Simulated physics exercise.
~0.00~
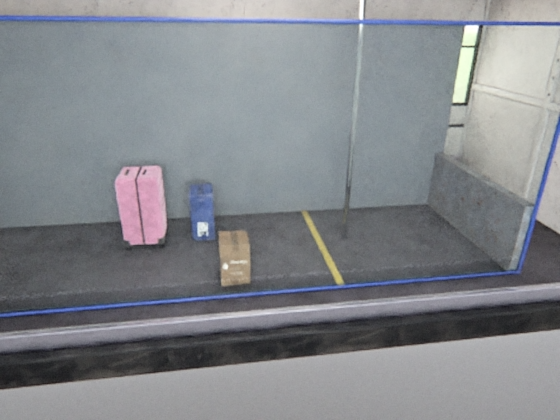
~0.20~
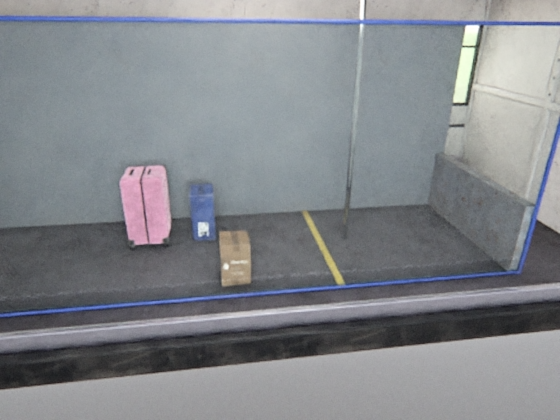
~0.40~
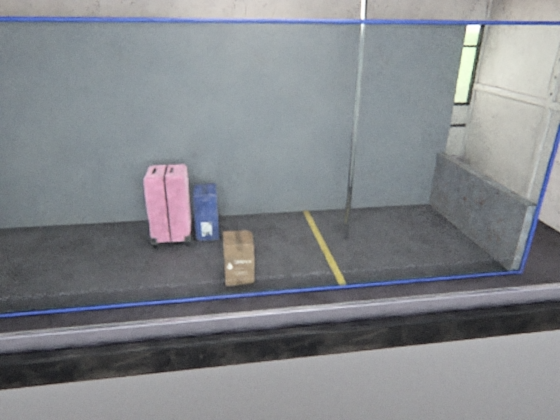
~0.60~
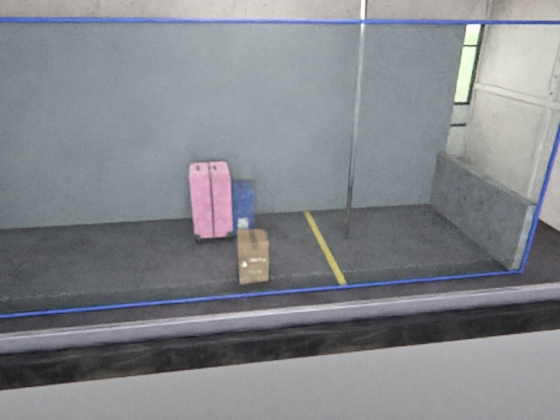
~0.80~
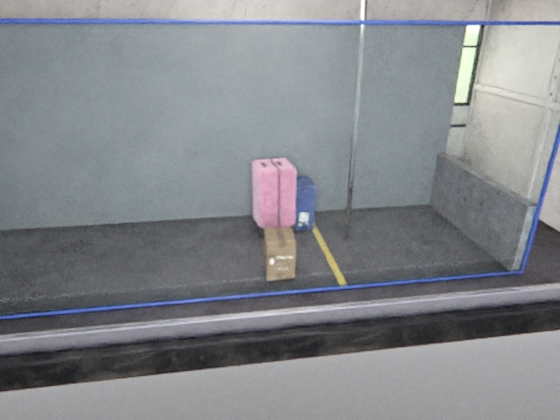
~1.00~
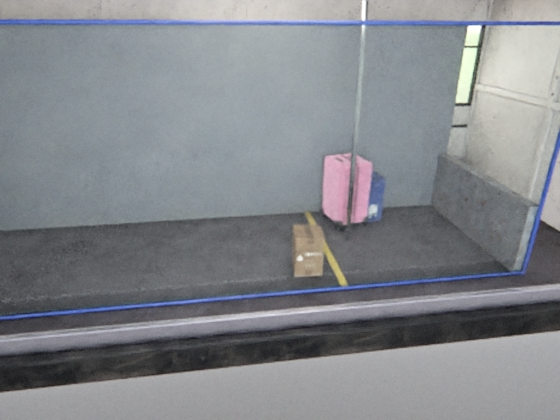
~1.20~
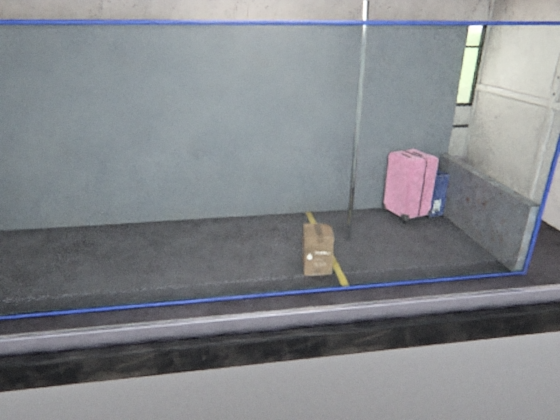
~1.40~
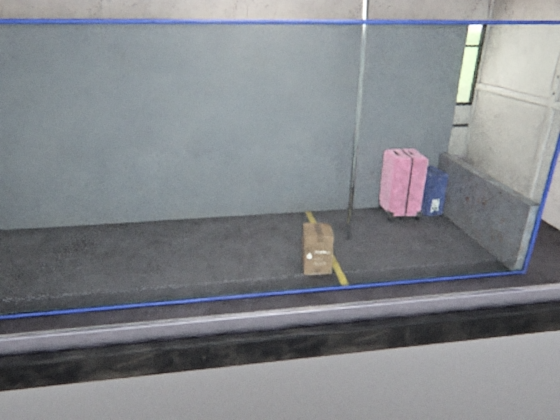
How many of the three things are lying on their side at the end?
None of them are; the pink case, the blue pack and the brown carton all finish standing upright.
A pink wheeled case stands upright on the left of a dark grey floor, seen from the front and slightly above, with a blue pack just to its right and a brown carton nearer the viewer. A yellow line crosses the floor near a thin pole. The case rolls right and closes on the pack, then both travel right together while the carton slides more slowly. The case and pack cross the line and reach the low wall at the right, where the case shifts back slightly. The carton stops upright, its middle just short of the line.
